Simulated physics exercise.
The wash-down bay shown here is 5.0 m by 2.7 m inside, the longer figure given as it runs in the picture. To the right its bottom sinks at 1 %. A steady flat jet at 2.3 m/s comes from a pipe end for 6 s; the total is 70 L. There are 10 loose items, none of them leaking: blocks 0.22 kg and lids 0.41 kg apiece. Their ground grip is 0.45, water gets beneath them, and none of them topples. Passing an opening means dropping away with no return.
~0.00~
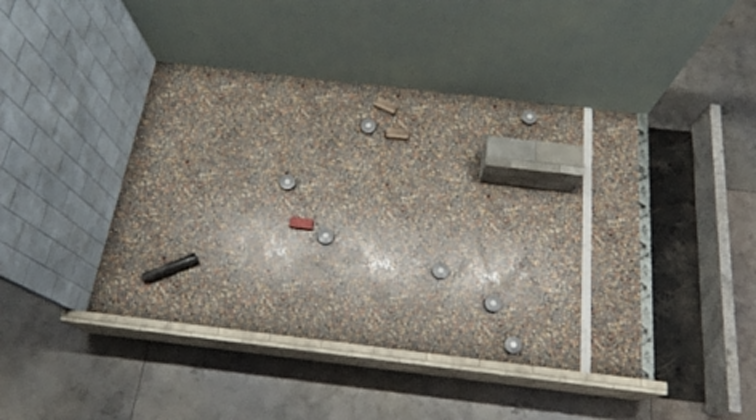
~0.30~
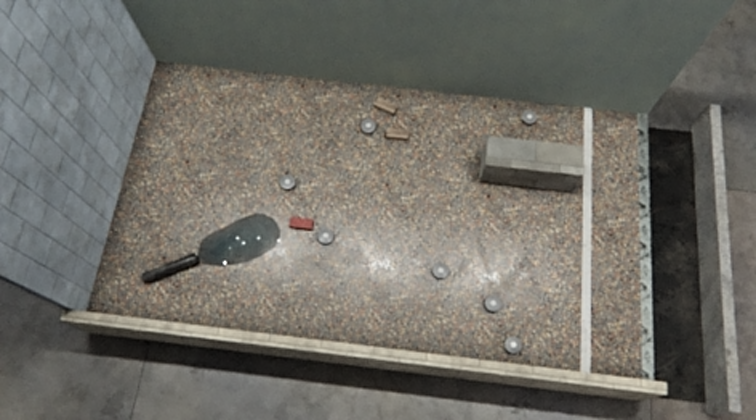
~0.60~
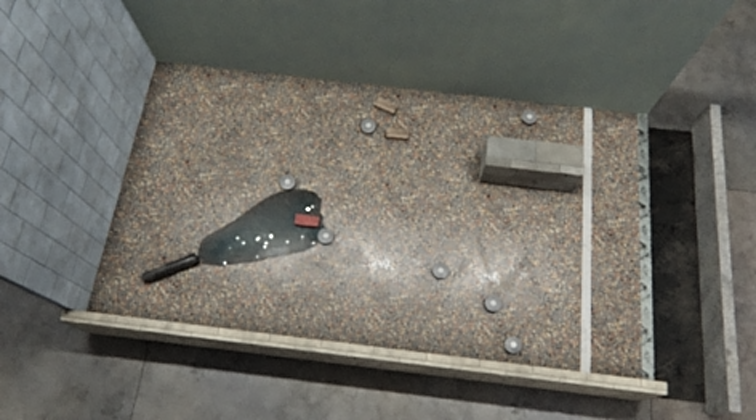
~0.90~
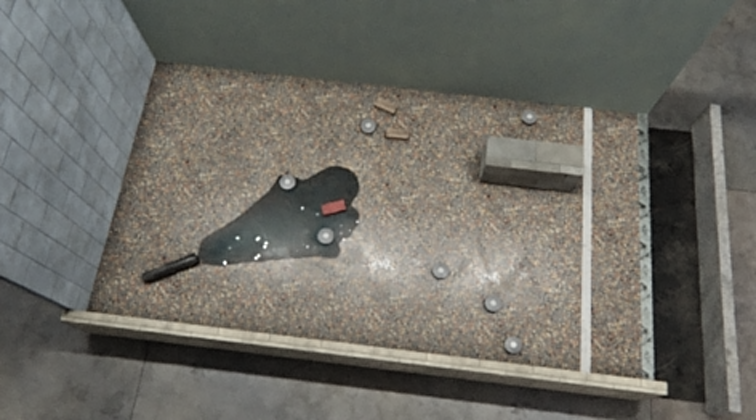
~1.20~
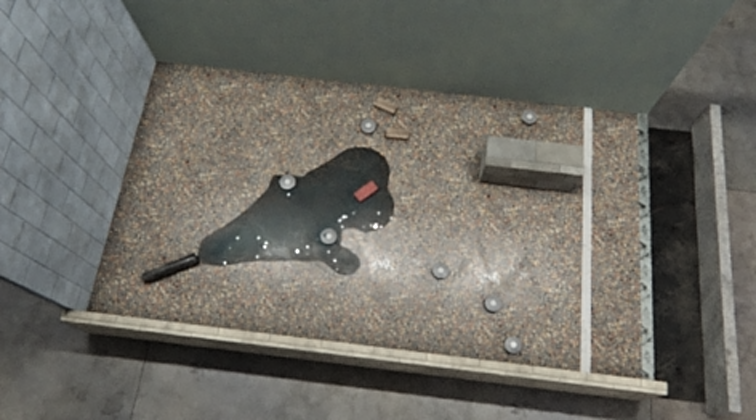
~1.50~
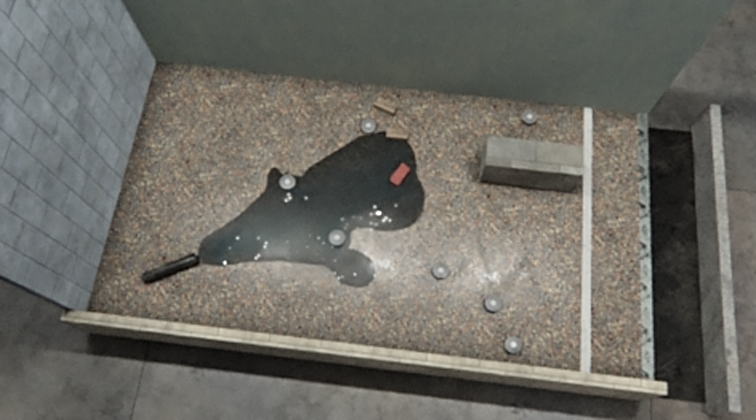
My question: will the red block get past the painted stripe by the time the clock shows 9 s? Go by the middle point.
Beyond it by then.
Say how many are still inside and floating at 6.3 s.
Just then, the number is 1.
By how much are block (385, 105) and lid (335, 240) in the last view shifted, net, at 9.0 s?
The shifts read 30 cm and 20 cm, in that sequence.
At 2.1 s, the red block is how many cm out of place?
200 cm or so by then.
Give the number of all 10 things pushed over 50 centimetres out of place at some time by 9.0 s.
That comes to 2.
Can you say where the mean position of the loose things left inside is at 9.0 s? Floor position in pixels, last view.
Roughly at (449, 204).
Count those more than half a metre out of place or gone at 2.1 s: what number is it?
It comes to 1.
After 2.1 s the red block is near (464, 146), 1.8 m from its start, aground; 0 of 10 are over the mark; 0 afloat.
After 4.0 s the red block is near (531, 141), 2.4 m from its start, aground; 0 of 10 are over the mark; 0 afloat.
After 6.3 s the red block is near (593, 164), 2.9 m from its start, aground; 1 of 10 are over the mark; 1 afloat.
After 9.0 s the red block is near (626, 194), 3.1 m from its start, aground; 2 of 10 are over the mark; 1 afloat.
